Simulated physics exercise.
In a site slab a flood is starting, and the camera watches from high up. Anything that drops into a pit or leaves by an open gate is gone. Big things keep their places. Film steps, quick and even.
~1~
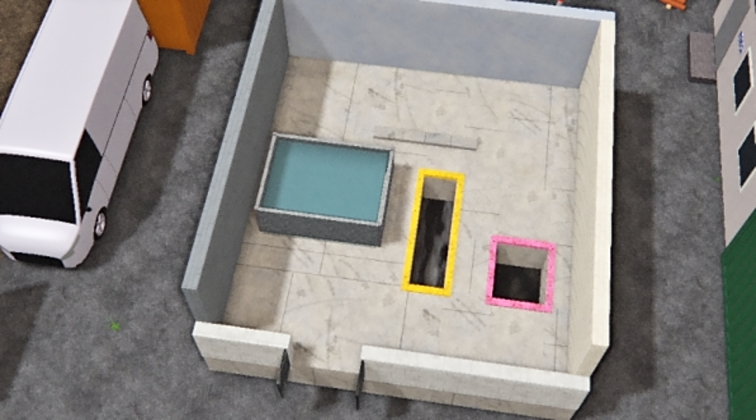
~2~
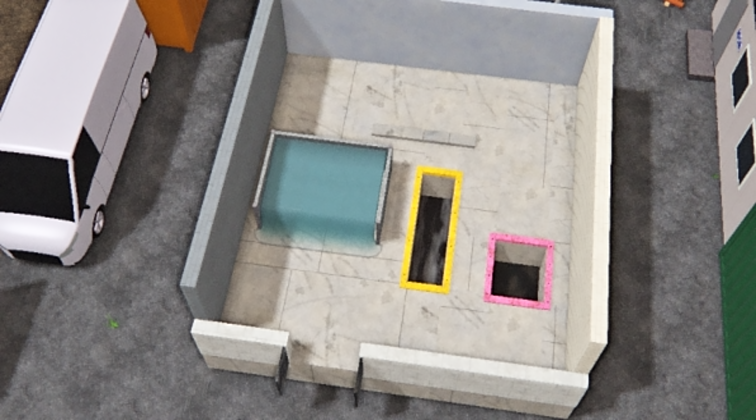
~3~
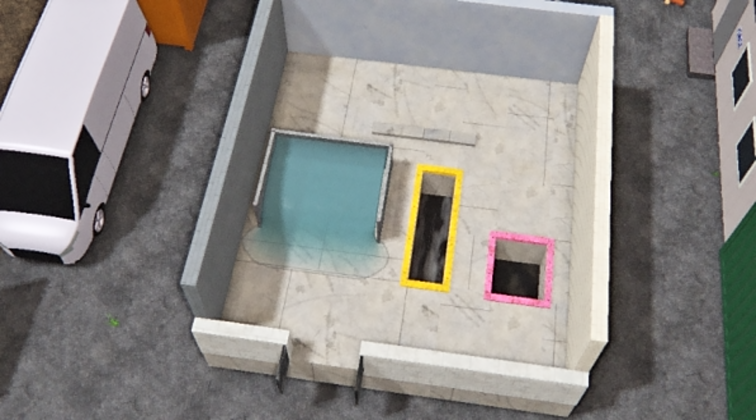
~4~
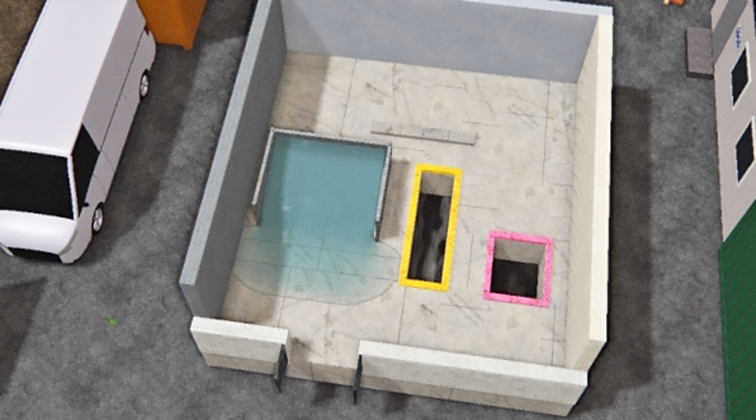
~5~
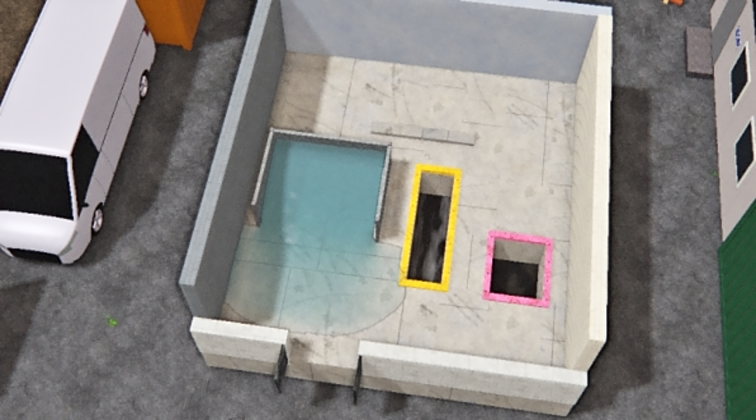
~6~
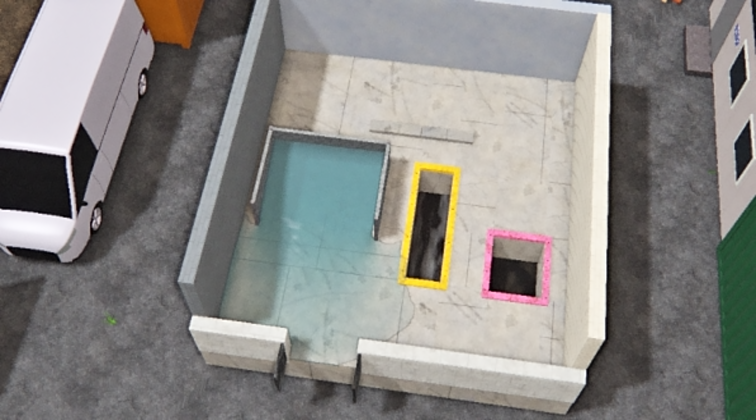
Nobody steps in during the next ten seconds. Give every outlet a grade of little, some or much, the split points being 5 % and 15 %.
Grades: Gate - much; pink pit - some; yellow pit - little.
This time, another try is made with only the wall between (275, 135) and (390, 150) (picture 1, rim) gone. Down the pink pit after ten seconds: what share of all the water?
About 10 percent ends up in the pink pit, by my reckoning.
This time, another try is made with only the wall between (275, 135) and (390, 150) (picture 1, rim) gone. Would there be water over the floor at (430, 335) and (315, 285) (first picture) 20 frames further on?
Untouched, then untouched.
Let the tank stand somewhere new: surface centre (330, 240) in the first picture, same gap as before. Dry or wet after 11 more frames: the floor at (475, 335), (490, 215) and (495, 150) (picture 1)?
Location one: Soaked; location two: Bone dry; location three: Bone dry.
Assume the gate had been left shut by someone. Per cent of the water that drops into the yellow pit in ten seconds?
Some 8 in a hundred for yellow.
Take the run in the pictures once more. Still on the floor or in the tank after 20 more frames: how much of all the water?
Around 72 in a hundred.
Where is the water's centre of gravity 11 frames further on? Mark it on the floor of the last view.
I reckon somewhere around (312, 271).
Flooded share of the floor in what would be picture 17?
It should be close to 30 %.
A moment on, water covers 25 % of the floor; the gate 8 %, the pink pit 0 %, the yellow pit 0 %.
Next, water covers 30 % of the floor; the gate 19 %, the pink pit 0 %, the yellow pit 0 %.
Then, water covers 40 % of the floor; the gate 28 %, the pink pit 0 %, the yellow pit 0 %.
Later, water covers 60 % of the floor; the gate 33 %, the pink pit 4 %, the yellow pit 2 %.
In the end, water covers 80 % of the floor; the gate 37 %, the pink pit 7 %, the yellow pit 2 %.
